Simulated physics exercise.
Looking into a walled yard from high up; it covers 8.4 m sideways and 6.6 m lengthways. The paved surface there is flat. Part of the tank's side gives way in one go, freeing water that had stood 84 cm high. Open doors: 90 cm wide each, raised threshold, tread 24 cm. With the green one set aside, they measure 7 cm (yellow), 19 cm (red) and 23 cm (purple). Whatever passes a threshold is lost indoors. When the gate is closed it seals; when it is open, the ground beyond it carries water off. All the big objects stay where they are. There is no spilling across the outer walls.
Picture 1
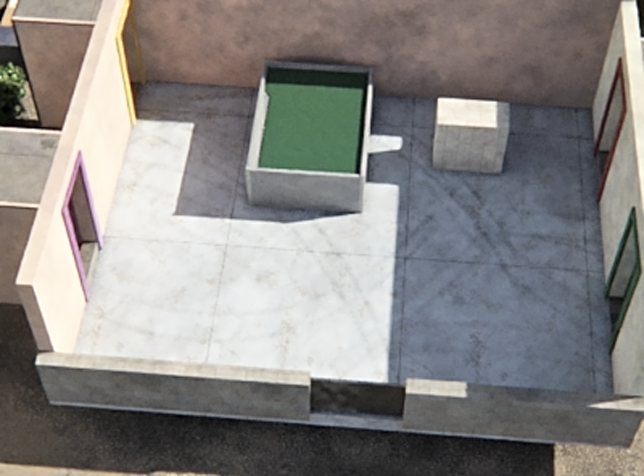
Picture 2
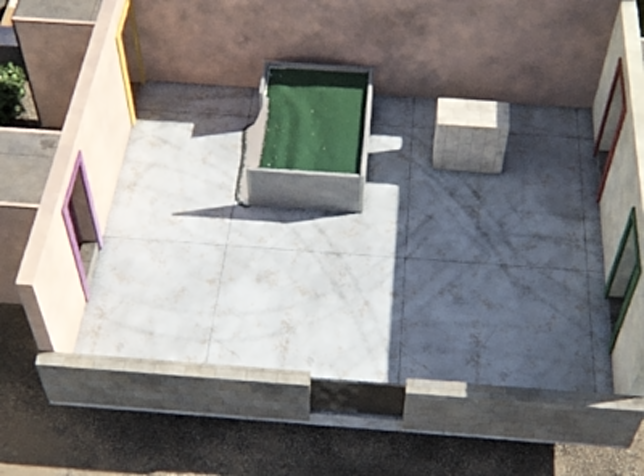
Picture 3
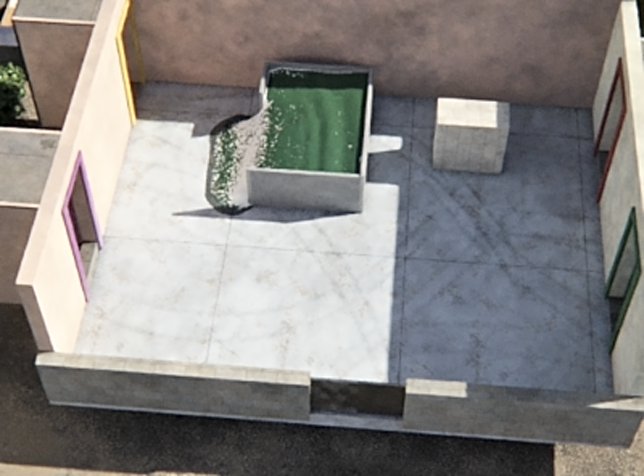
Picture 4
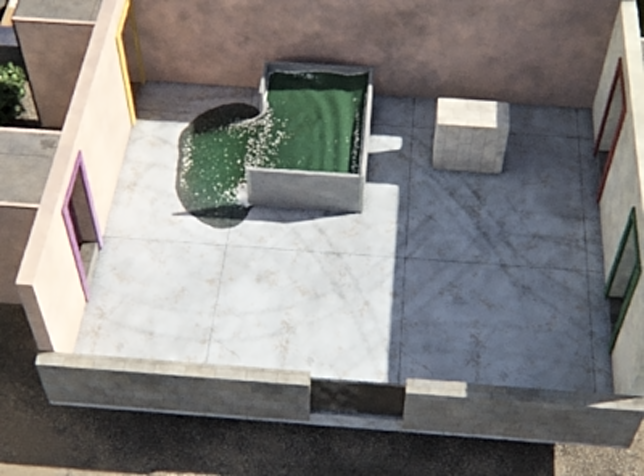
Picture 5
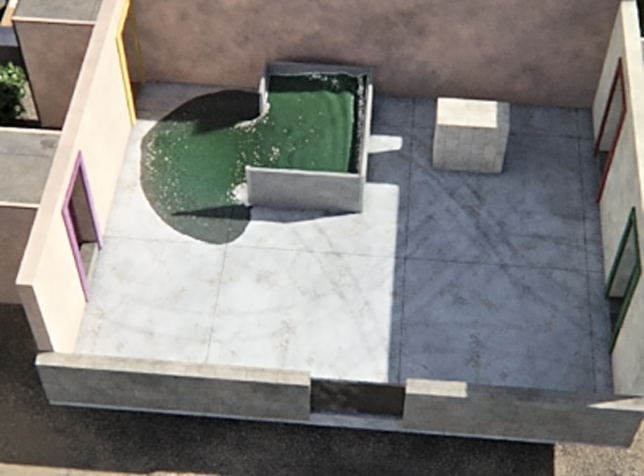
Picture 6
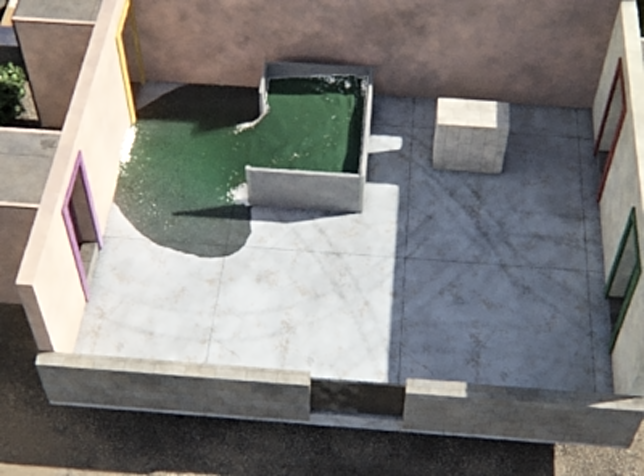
Green water bursts through the left side of a walled tank and spreads across the pale floor.
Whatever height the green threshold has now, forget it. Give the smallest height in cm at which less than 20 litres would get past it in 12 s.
Close to 8 cm is just enough.
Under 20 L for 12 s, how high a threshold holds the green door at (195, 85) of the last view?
You'd want it roughly 20 cm high.
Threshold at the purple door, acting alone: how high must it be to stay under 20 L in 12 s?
For purple: Close to 15 cm.
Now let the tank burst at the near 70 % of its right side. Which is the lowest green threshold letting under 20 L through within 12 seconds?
Estimate: Near 20 cm.
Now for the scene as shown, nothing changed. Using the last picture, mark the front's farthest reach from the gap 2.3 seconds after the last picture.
(66, 380).
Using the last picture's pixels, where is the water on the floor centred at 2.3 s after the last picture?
The balance point sits at roughly (208, 195).
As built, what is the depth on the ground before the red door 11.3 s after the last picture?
Lab note: Depth approx. 7.0 cm.
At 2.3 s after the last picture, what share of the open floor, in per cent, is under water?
Near 30 per cent of the open floor.
Then, 0.7 s after the last picture water covers 20 % of the floor, deepest (54 cm) near (131, 171); it has not reached the green door.
Then, 2.3 s after the last picture water covers 30 % of the floor, deepest (40 cm) near (69, 370); it has not reached the green door.
Then, 11.3 s after the last picture water covers 100 % of the floor, deepest (14 cm) near (587, 112); 8 cm at the green door, 10 litres in over its 9 cm threshold.
At the green door as built, the water peaked near 11 cm, 6.1 s after the last picture.
Run again over the same 12 s with other heights there, 37 litres in over 7 cm, 3 litres over 10 cm. The limit of 20 litres is kept from about 8 cm up.
